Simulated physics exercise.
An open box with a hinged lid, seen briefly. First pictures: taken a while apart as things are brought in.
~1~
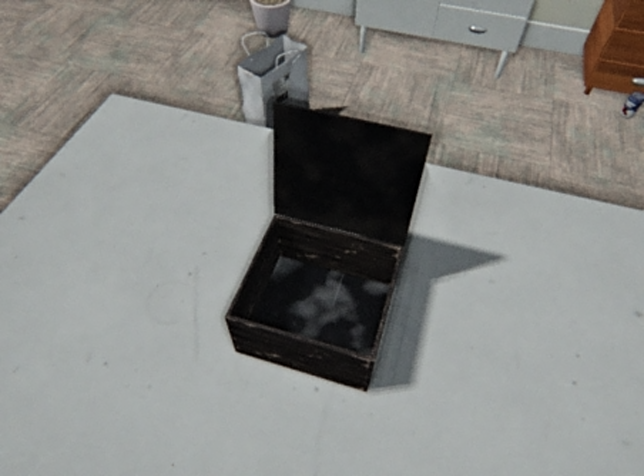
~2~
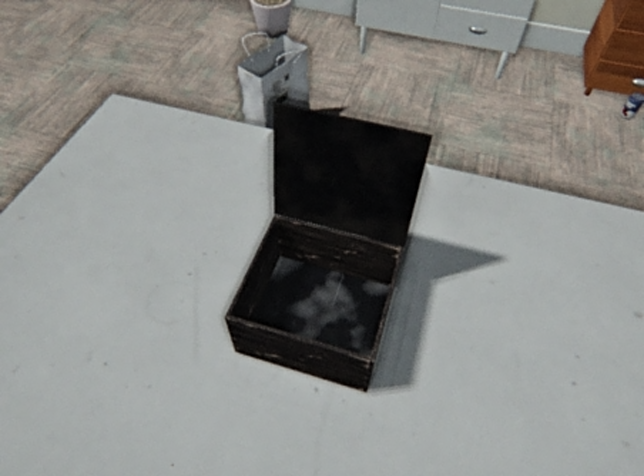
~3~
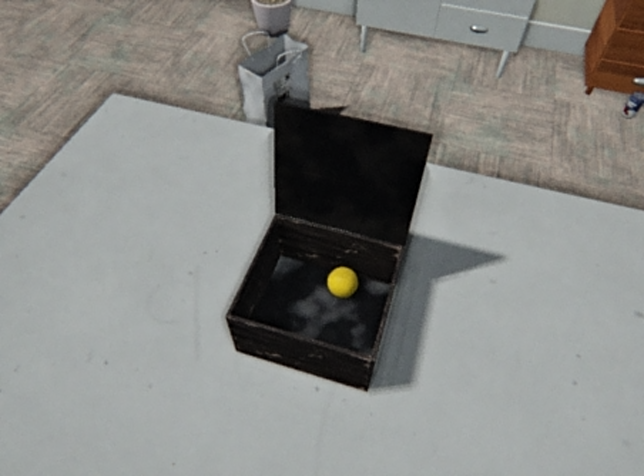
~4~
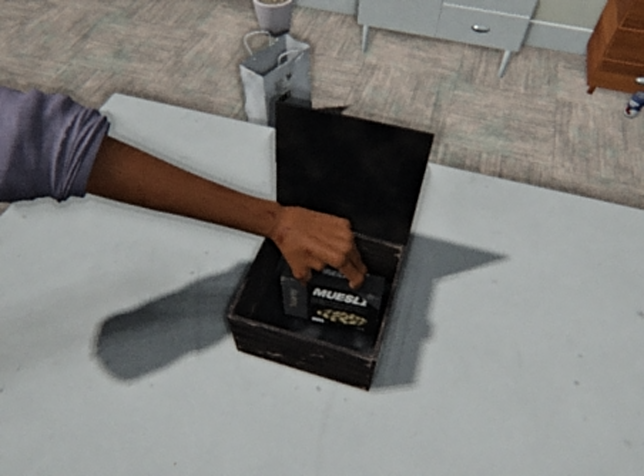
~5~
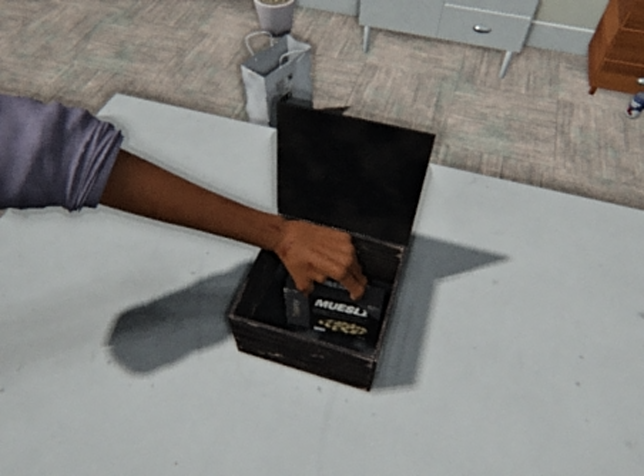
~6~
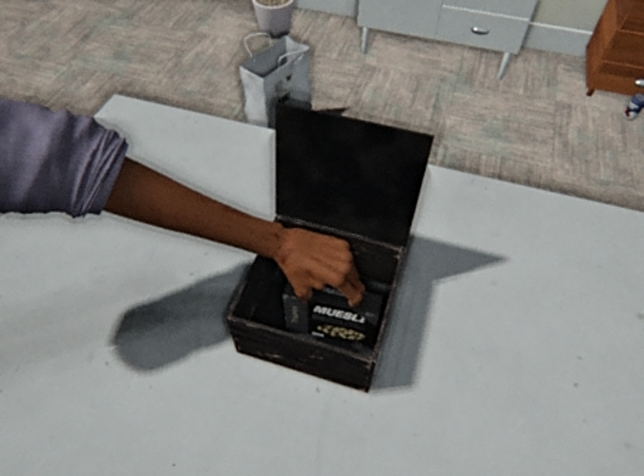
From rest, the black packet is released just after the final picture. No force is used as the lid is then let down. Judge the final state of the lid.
I expect the lid to fit.
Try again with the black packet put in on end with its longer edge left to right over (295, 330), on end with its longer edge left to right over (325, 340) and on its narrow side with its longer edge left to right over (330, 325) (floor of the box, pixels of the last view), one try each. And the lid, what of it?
The first time it is kept open, the next time it is kept open, and the last time it goes down completely.
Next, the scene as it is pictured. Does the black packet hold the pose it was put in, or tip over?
Observation: It keeps the set orientation.
Then, 1.20 s after the last picture, lid starting down.
Then, 1.80 s after the last picture, lid 46° above the rim.
Then, 2.20 s after the last picture, lid 14° above the rim.
At rest, lid shut; both in place. Seen from the same camera at the end, black packet near (332, 313).
